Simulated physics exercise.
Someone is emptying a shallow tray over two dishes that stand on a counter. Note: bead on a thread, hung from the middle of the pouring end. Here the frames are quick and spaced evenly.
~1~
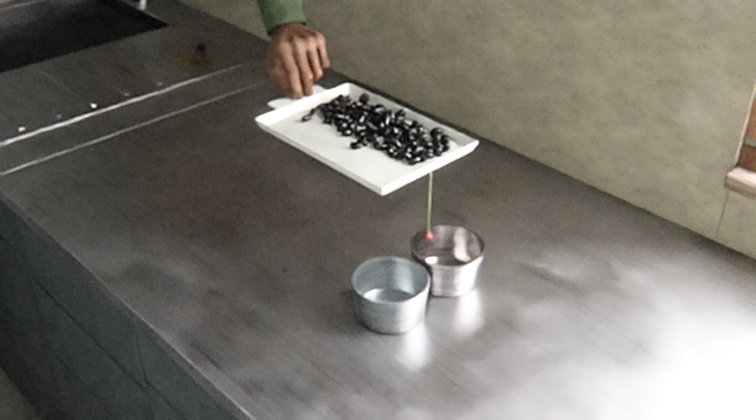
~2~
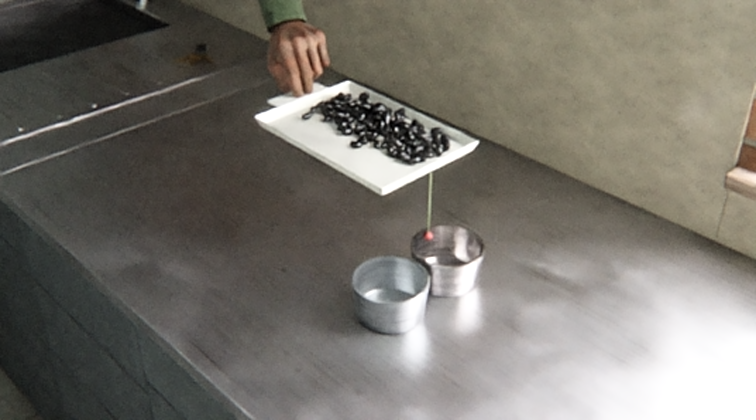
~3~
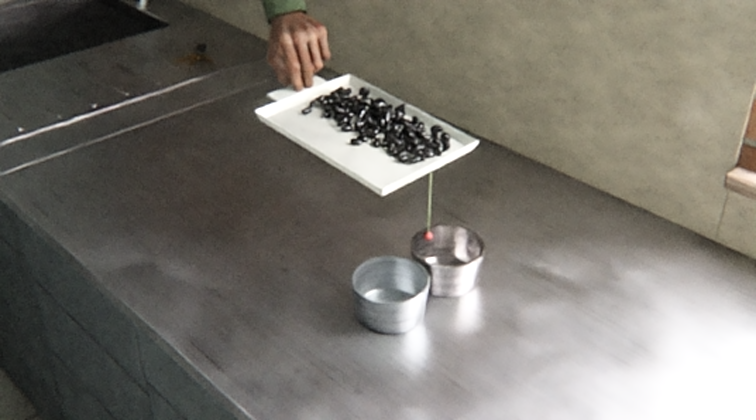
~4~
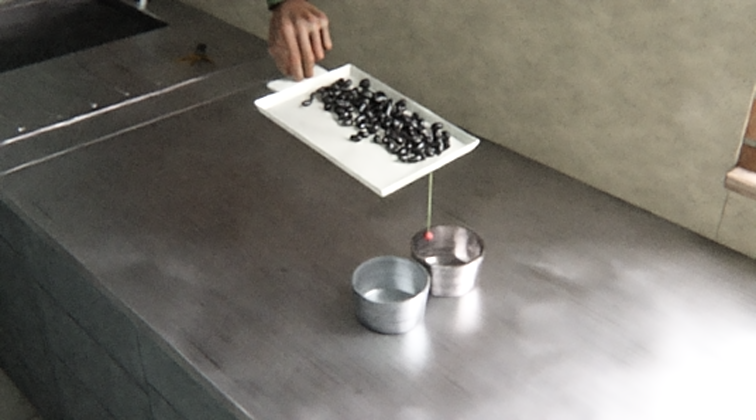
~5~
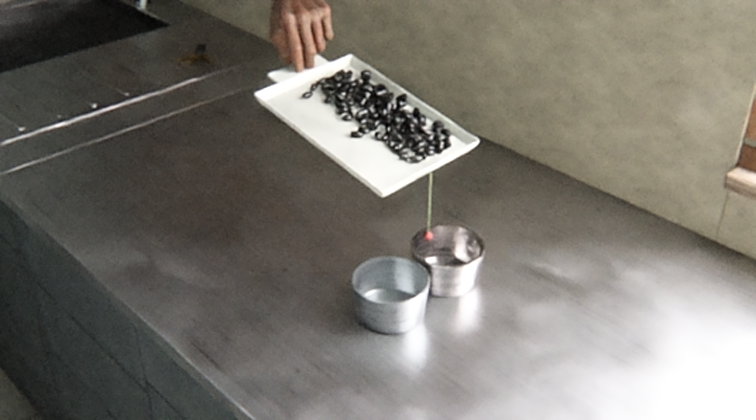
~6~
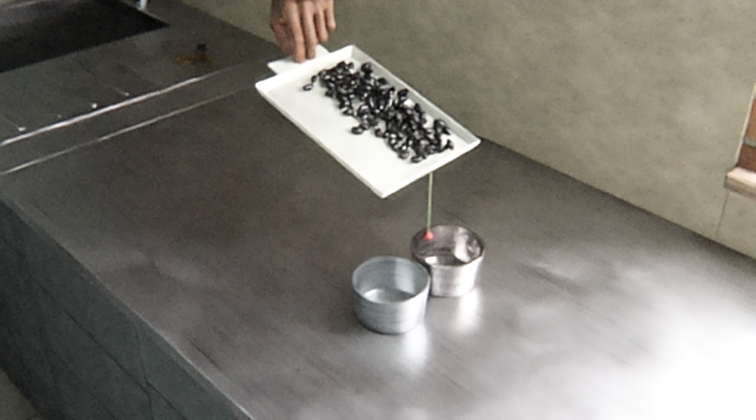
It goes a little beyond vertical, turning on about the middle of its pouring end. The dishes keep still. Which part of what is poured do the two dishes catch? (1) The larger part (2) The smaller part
The larger part.
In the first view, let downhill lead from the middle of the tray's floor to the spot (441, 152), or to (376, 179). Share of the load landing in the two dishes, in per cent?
In turn, 30 percent and then 90 percent.
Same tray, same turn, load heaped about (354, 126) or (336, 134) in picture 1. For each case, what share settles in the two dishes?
About 90 % and 80 %.
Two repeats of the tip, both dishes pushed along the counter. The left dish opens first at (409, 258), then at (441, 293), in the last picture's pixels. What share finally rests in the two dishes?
It comes to near 30 per cent the first time and near 50 per cent the second time.
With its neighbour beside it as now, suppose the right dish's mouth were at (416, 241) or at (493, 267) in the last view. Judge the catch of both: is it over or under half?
Short of half and then Short of half.
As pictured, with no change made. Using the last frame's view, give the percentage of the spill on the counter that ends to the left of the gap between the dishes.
Around 10 per cent, I reckon.
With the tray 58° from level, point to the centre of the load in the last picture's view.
Roughly at (415, 151).
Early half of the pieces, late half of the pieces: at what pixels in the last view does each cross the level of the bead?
First around (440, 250), afterwards around (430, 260).
Shortly afterwards, tray tipped steeply; all but a few on the tray; only a few in the left dish; a little in the air.
Next, tray tipped right over; a little on the tray; near a quarter in the left dish; near a quarter in the right dish; near a quarter outside both; near a quarter in the air.
Some moments later, tray tipped past a quarter turn; near a third in the left dish; near a third in the right dish; near a third outside both.
In the end, tray tipped past a quarter turn; near a third in the left dish; near a third in the right dish; near a third outside both.
